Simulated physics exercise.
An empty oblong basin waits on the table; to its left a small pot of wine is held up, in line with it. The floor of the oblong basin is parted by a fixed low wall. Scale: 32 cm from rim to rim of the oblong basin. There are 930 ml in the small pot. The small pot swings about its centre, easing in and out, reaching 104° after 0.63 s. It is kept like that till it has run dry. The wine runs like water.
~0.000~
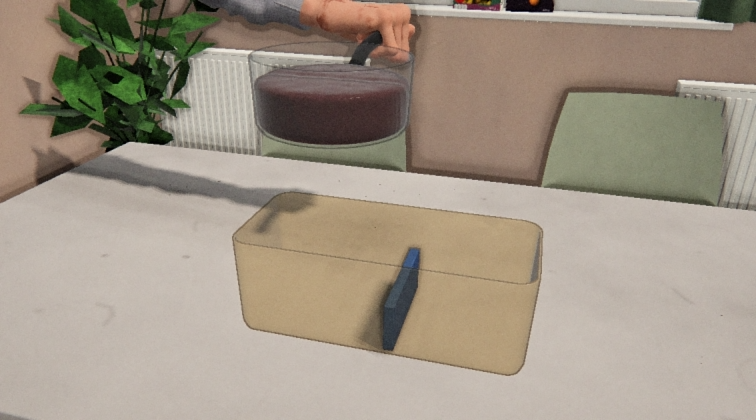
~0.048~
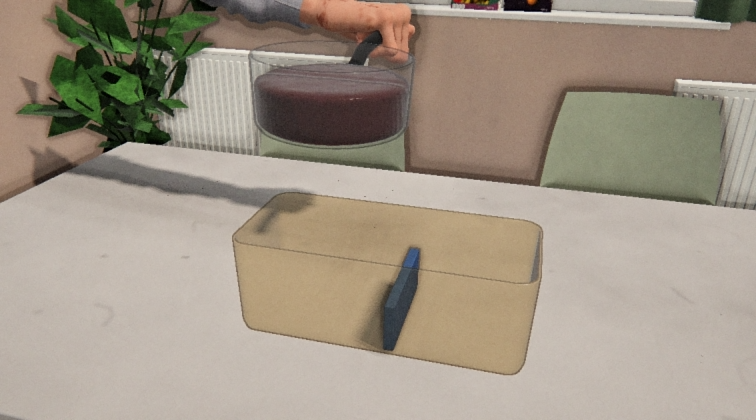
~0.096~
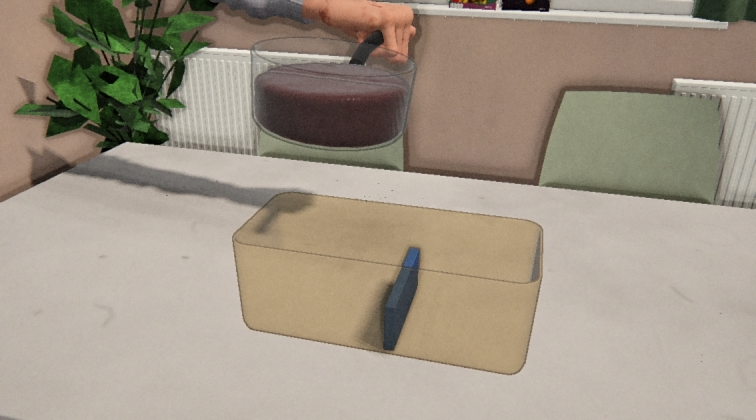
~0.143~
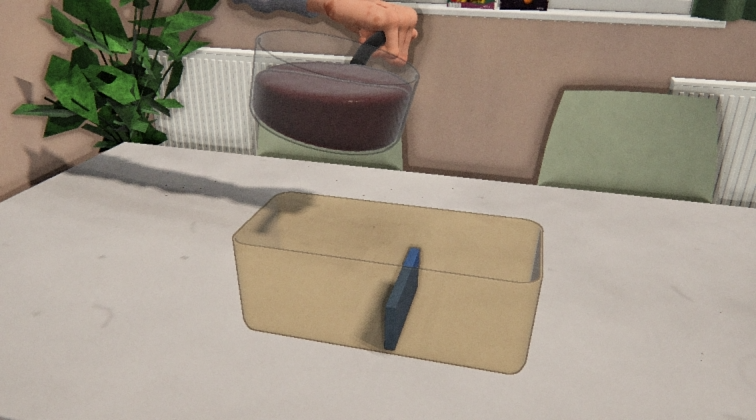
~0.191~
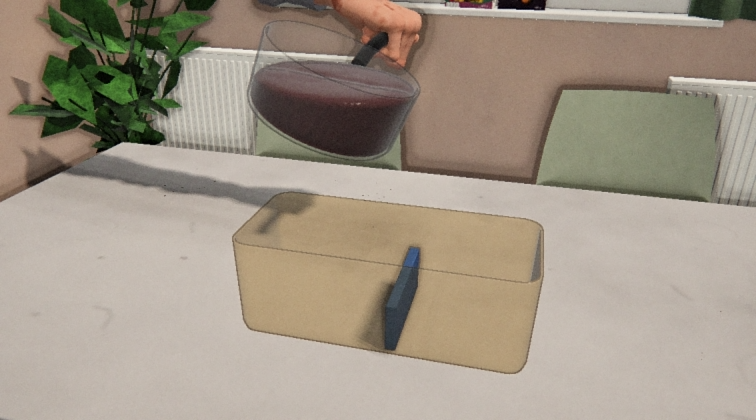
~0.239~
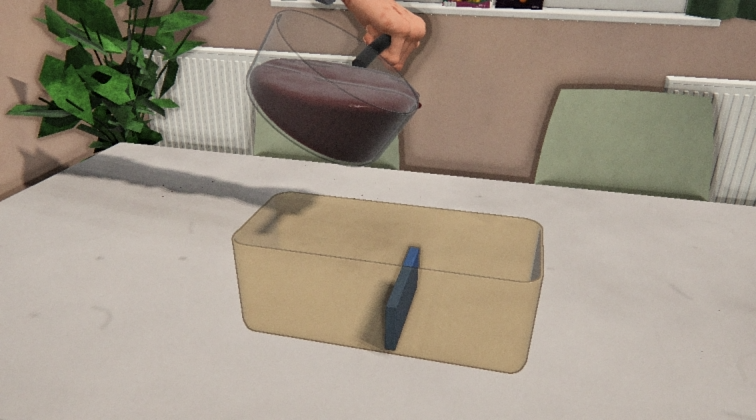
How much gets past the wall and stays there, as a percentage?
The far part has some 68 per cent.
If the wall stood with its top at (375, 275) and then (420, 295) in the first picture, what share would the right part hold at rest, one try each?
In turn about 85 and 45 per cent.
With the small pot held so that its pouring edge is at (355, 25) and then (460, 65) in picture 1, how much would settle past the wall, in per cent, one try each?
First 40, then 80 per cent.
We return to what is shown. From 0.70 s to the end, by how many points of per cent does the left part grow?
About 16 per cent.
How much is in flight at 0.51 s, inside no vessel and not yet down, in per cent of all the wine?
Near 48 in a hundred.
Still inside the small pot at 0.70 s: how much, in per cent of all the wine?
About 6 per cent.
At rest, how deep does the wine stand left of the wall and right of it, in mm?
Some 10 mm on the left and 34 mm on the right.
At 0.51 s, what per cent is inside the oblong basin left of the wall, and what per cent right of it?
Left about 0, right about 28.
Then, 0.51 s in, the tilt is 94° and 24 per cent is still to pour, 0 is left of the wall and 28 right of it.
Then, 0.70 s in, the tilt is 104° and 6 per cent is still to pour, 10 is left of the wall and 65 right of it.
Then, 0.91 s in, the tilt is 104° and 1 per cent is still to pour, 22 is left of the wall and 72 right of it.
Then, 1.13 s in, the tilt is 104° and 0 per cent is still to pour, 25 is left of the wall and 69 right of it.
Finally, 26 per cent lies left of the wall, 68 right of it and 5 outside.
